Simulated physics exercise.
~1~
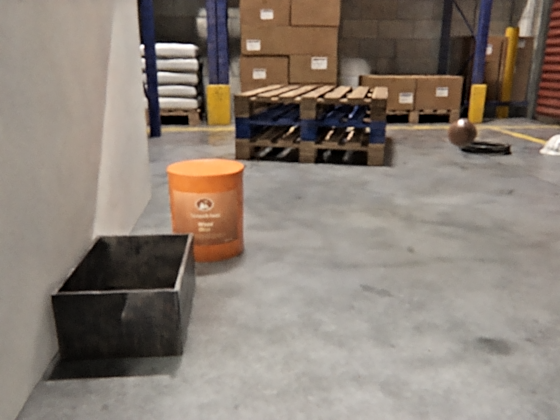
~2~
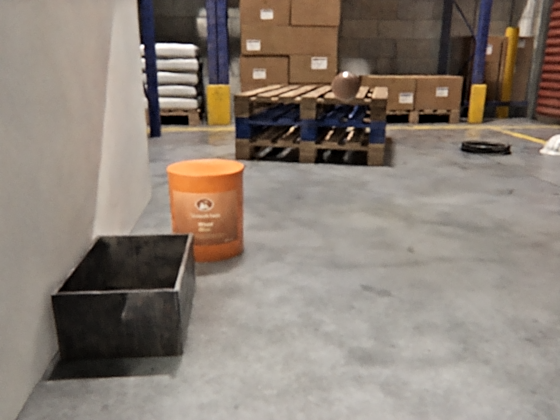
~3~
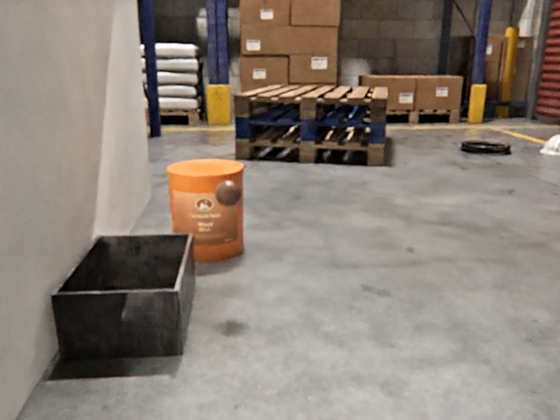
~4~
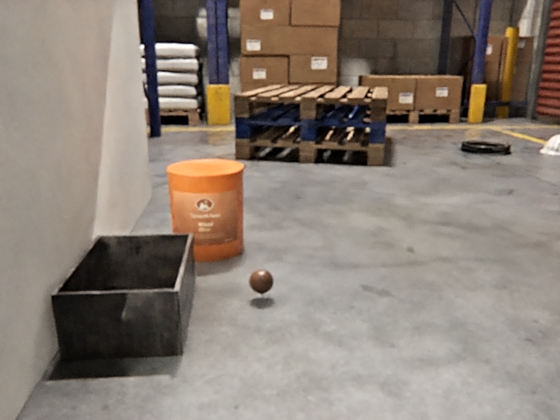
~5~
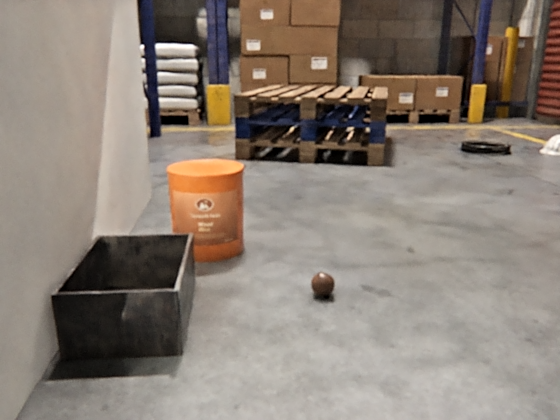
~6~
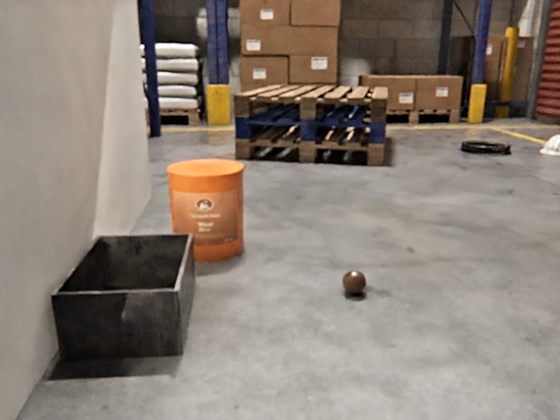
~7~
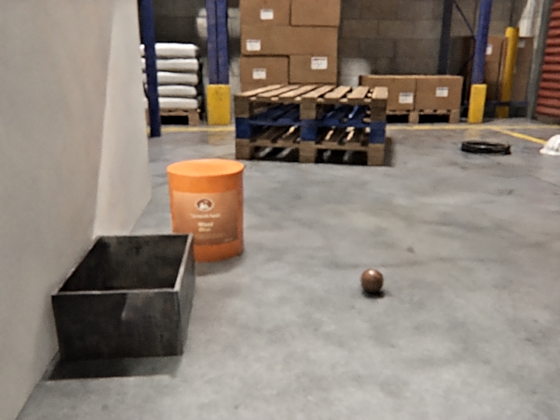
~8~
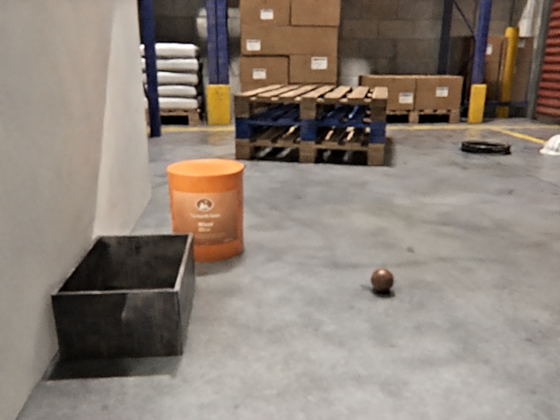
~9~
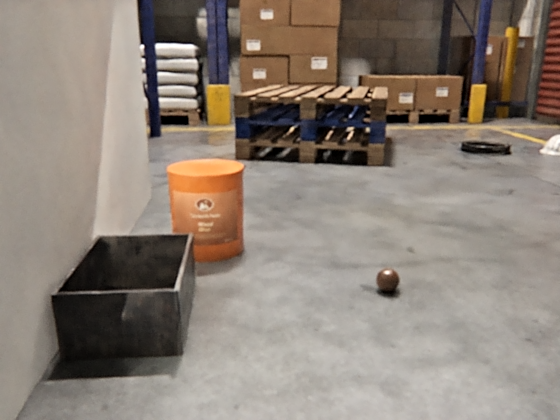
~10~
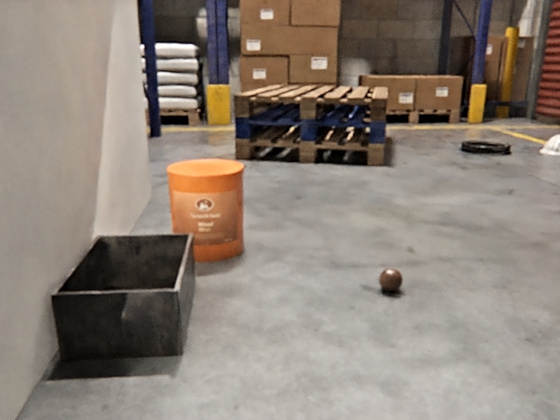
In a warehouse, a brown ball flies left past an orange pail, lands outside the open box, rolls right and stops.
